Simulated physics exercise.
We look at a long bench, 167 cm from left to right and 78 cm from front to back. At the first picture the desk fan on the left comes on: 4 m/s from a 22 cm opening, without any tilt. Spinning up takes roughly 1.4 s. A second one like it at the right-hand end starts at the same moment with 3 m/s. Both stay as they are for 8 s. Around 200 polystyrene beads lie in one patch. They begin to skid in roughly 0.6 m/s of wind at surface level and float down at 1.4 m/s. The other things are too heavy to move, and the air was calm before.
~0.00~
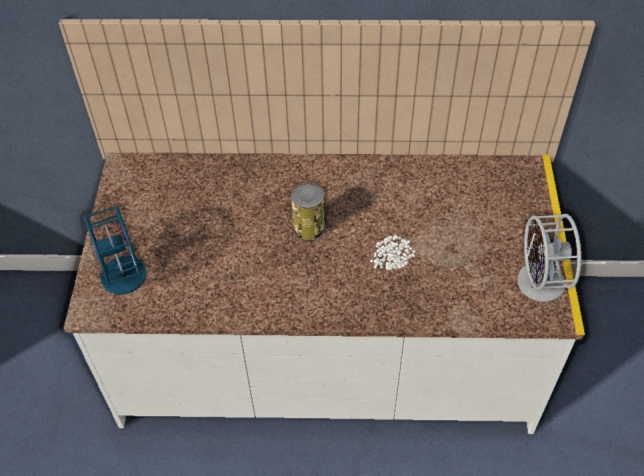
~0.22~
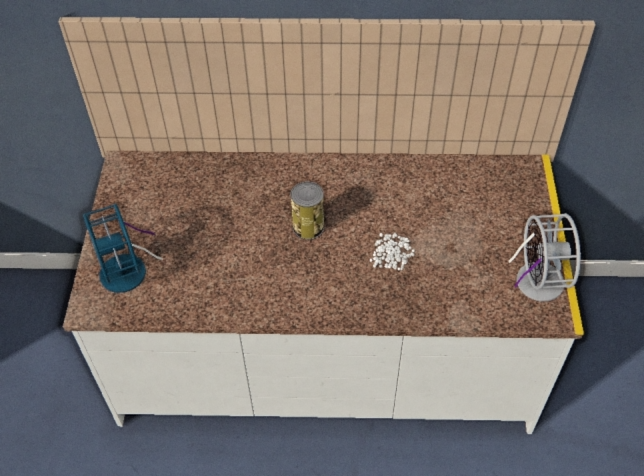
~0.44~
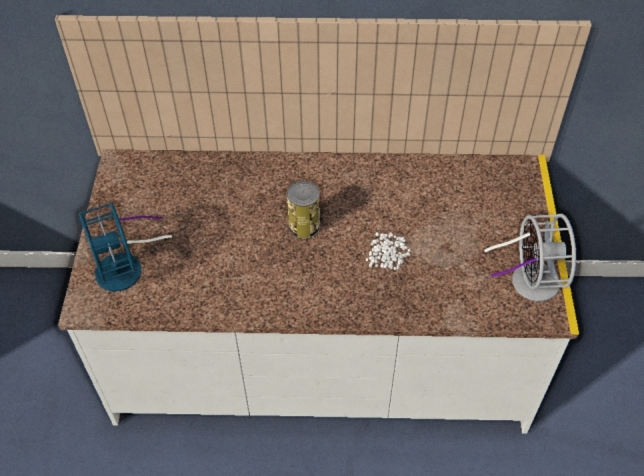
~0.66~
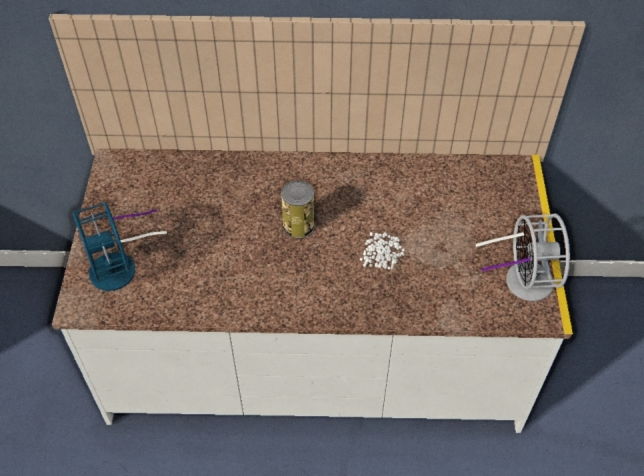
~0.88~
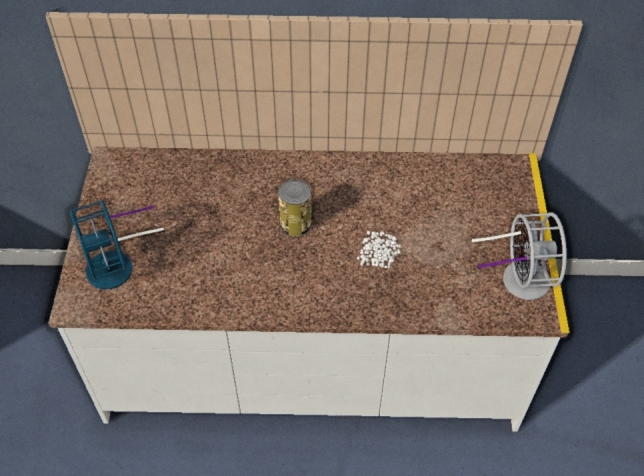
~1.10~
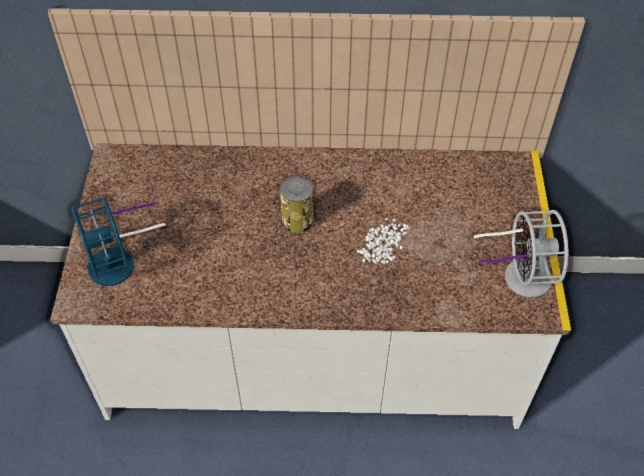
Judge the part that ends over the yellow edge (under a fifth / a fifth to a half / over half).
Of the polystyrene beads, more than half end over the yellow edge.
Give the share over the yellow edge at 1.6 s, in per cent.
Near 0 %.
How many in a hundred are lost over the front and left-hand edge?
About 0 % front, 0 % left-hand.
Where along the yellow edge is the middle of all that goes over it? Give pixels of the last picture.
Around (545, 189).
After 1.6 s, 100 % are still on the top, 0 % are over the yellow edge; the middle of those left on the top is near (417, 220).
After 2.6 s, 44 % are still on the top, 56 % are over the yellow edge; the middle of those left on the top is near (428, 183).
After 4.4 s, 8 % are still on the top, 92 % are over the yellow edge.
After 8.0 s, at the end, 93 % are over the yellow edge.
